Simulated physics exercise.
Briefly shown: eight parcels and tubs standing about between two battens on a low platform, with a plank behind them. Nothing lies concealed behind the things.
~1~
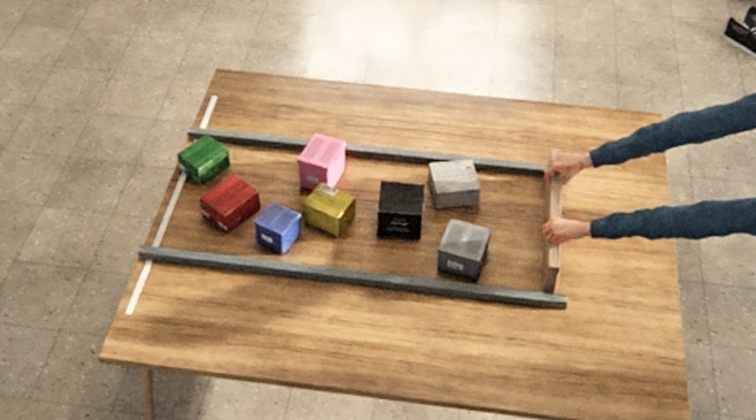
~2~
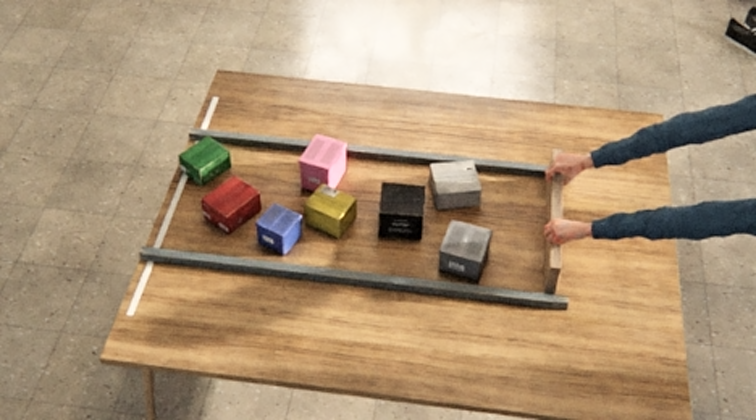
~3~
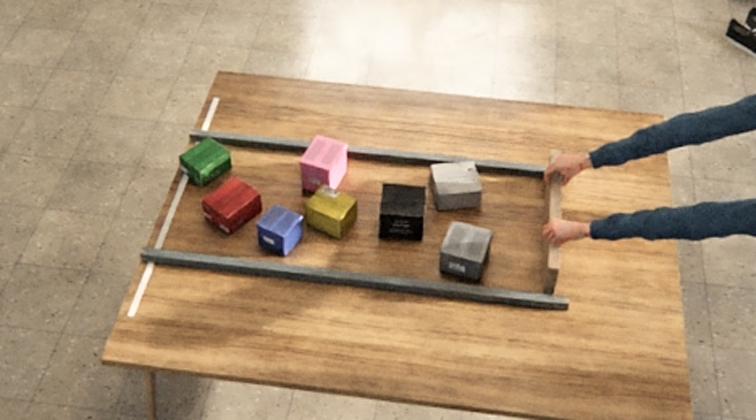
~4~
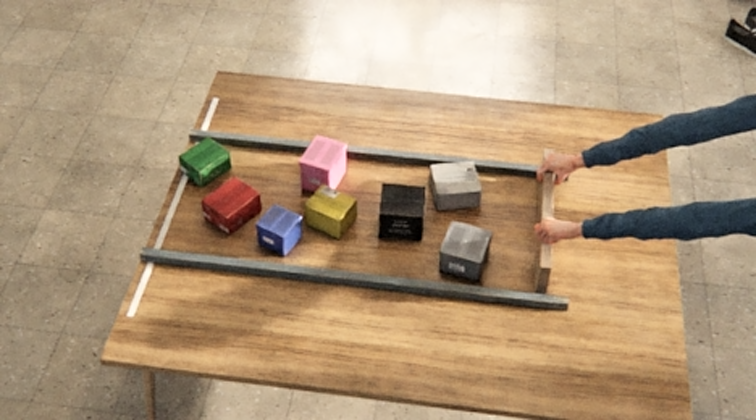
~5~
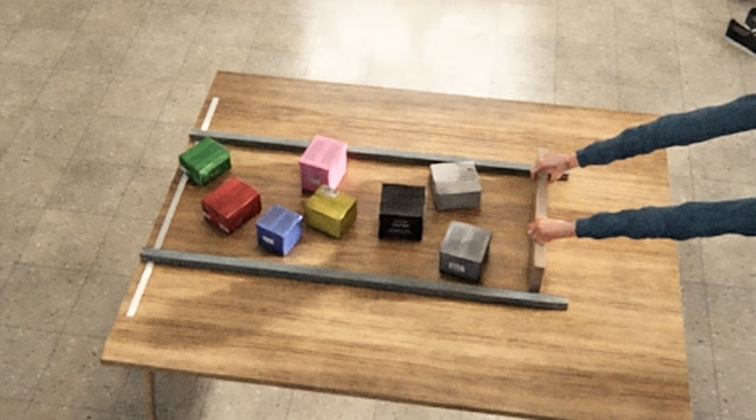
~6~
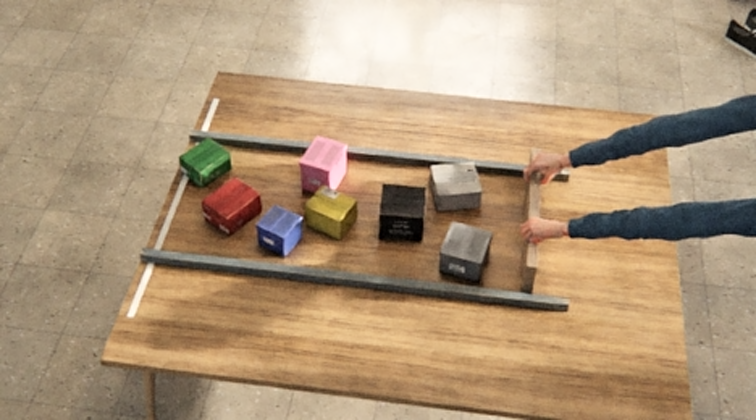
Two hands holding a plank upright between two battens, then sliding it slightly left towards eight coloured boxes that stay still.
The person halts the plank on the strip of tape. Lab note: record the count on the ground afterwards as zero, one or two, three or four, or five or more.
Count on ground: Five or more.
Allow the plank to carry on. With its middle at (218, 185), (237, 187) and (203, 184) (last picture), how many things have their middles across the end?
Past the end: 5, 2 and 5.
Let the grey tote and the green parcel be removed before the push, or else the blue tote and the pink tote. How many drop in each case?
I'd say 6 the first time and 6 the second time.
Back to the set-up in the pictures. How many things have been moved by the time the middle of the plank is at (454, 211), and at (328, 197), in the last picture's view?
The counts are 2 and 7.
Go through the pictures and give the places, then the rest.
The first frame shows green parcel (204, 160); red box (231, 204); blue tote (278, 228); plank (552, 220); tape (176, 193).
The second frame shows red box (232, 205); plank (553, 221).
The third frame shows blue tote (280, 230); black box (403, 212).
The fourth frame shows green parcel (205, 162); grey tote (465, 251).
The fifth frame shows red box (232, 205); white parcel (455, 186).
The sixth frame shows green parcel (206, 163); red box (232, 206); blue tote (280, 231); plank (532, 220); tape (178, 196).
Soon after, none off yet; green parcel at rest near (206, 163); red box at rest near (232, 206); blue tote at rest near (280, 231).
After that, none off yet; green parcel moving near (204, 163); red box displaced about its own width near (188, 208); blue tote displaced about its own width near (228, 229).
In the end, the number that fall off is five or more; gone, grey tote, white parcel, black box, yellow parcel, pink tote, blue tote, red box and green parcel.
